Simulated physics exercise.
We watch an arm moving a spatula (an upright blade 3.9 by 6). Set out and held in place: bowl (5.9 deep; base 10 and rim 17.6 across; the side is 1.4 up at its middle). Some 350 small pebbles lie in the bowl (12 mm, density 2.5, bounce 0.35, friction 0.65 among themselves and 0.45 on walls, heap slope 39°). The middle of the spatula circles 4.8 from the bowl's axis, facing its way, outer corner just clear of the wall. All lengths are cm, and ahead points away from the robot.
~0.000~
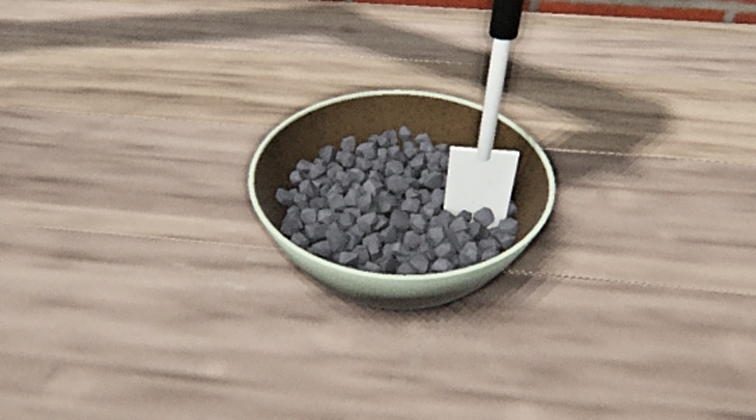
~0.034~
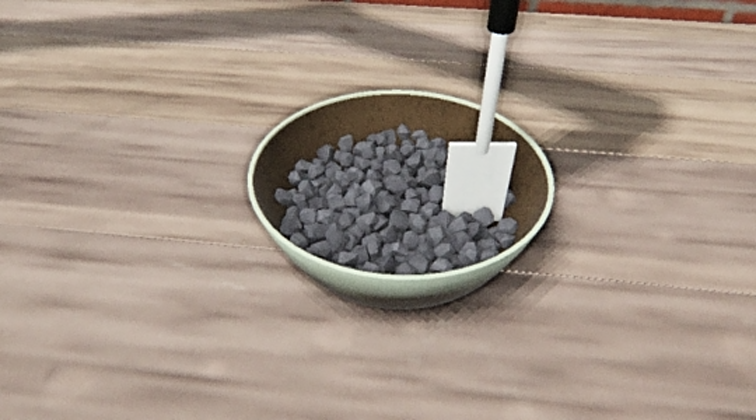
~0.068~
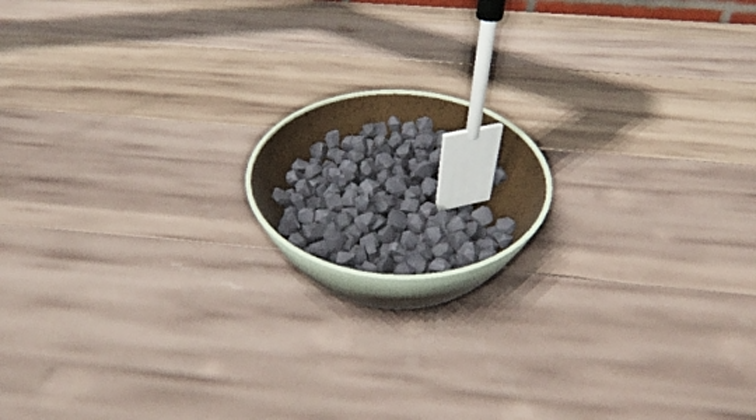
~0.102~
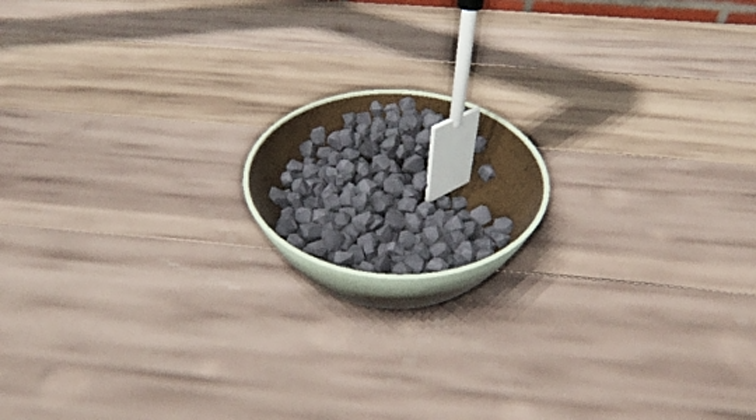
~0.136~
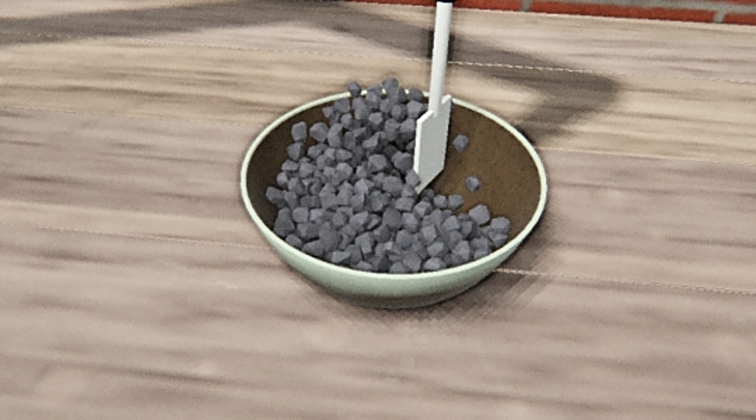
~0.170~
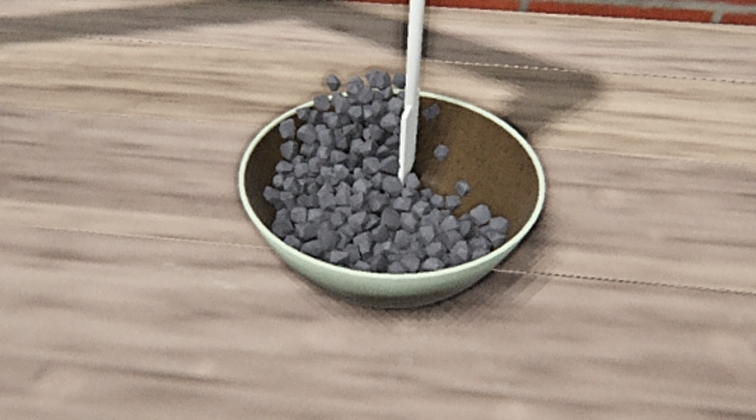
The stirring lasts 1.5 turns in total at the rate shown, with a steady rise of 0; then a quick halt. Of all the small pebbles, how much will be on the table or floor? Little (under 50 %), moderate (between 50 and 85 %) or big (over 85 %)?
On the table or floor the share is little, under 50 %.
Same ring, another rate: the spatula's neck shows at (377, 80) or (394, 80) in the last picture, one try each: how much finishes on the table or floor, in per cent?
About 45 and 45 per cent.
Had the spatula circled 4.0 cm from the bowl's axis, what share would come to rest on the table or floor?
Then about 30 per cent.
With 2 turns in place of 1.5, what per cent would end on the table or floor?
Then about 45 per cent.
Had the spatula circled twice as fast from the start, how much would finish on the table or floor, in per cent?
In that case some 60 per cent.
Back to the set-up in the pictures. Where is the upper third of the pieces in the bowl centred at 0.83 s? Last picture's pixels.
Around (356, 120).
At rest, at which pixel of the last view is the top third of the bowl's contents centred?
Near (320, 234).
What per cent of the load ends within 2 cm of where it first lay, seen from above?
About 5 per cent.
By 0.50 s, 260° round, highest piece 8 above the table; 297 in the bowl, 42 on the table or floor, 13 in flight or on the tool.
By 0.83 s, 80° round, highest piece 8 above the table; 244 in the bowl, 95 on the table or floor, 13 in flight or on the tool.
By 1.20 s, 180° round, highest piece 7 above the table; 218 in the bowl, 134 on the table or floor.
By 1.90 s, 180° round, highest piece 6 above the table; 217 in the bowl, 135 on the table or floor.
Final count, 217 in the bowl, 135 on the table or floor. That is 38 % on the table or floor.
